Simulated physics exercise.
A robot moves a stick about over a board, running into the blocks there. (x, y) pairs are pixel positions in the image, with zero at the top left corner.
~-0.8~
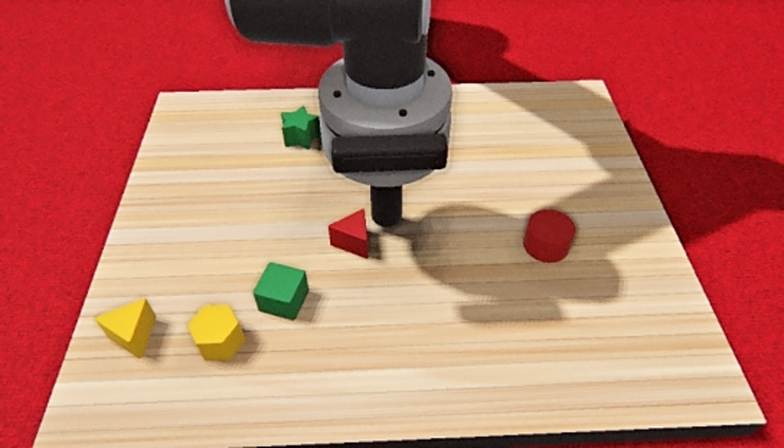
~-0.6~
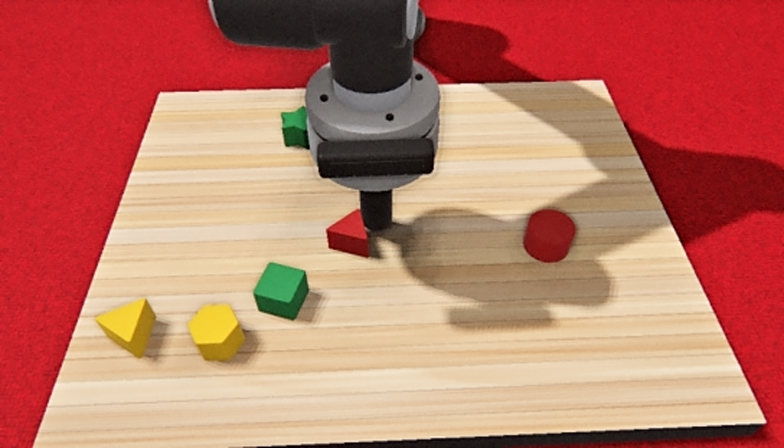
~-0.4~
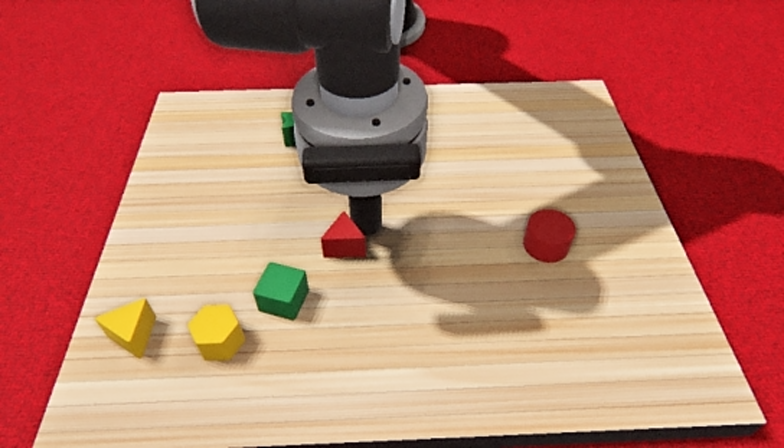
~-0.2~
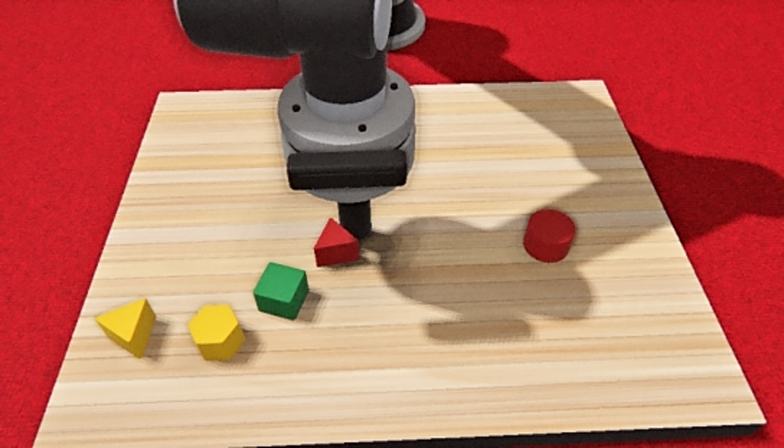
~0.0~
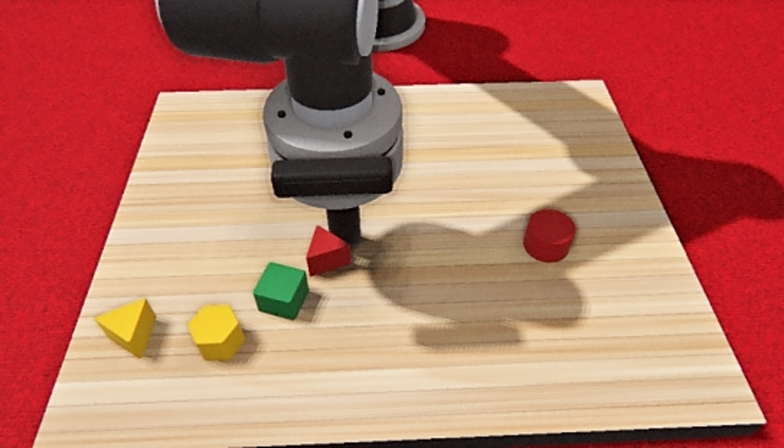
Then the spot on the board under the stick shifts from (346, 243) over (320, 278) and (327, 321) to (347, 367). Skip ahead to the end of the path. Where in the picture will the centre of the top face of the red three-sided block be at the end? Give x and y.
Final place: (298, 332).
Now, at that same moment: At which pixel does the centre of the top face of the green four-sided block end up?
It is going to be at (257, 317).
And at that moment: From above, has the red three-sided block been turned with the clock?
It seems so.
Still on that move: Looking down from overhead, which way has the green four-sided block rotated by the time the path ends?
Viewed from overhead, the green four-sided block winds up turned clockwise.
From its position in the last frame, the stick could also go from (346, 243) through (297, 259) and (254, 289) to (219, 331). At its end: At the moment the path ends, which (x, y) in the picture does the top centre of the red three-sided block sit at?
Its top middle is near (296, 270).
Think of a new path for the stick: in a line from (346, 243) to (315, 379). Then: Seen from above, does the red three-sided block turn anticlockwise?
I expect not.
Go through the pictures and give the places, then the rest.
The first picture shows stick tip at (387, 216); block tops, yellow hexagonal block at (213, 323); green four-sided block at (279, 281); red three-sided block at (353, 224).
The second picture shows stick at (377, 220); red three-sided block at (351, 225).
The third picture shows stick at (366, 224); red three-sided block at (343, 228).
The fourth picture shows stick at (356, 229); red three-sided block at (334, 235).
The fifth picture shows stick at (345, 235); yellow hexagonal block at (213, 323); green four-sided block at (279, 281); red three-sided block at (324, 242).
The first path, step by step. One third of the way, stick at (318, 272); green four-sided block at (258, 305), turned 45° clockwise; red three-sided block at (297, 283), turned 15° anticlockwise.
Two thirds of the way, stick at (326, 314); yellow hexagonal block at (208, 324); green four-sided block at (257, 317), turned 80° clockwise; red three-sided block at (298, 325), turned 10° clockwise.
At the end, stick at (346, 360); yellow hexagonal block at (208, 324); green four-sided block at (257, 317), turned 80° clockwise; red three-sided block at (298, 332), turned 25° clockwise.
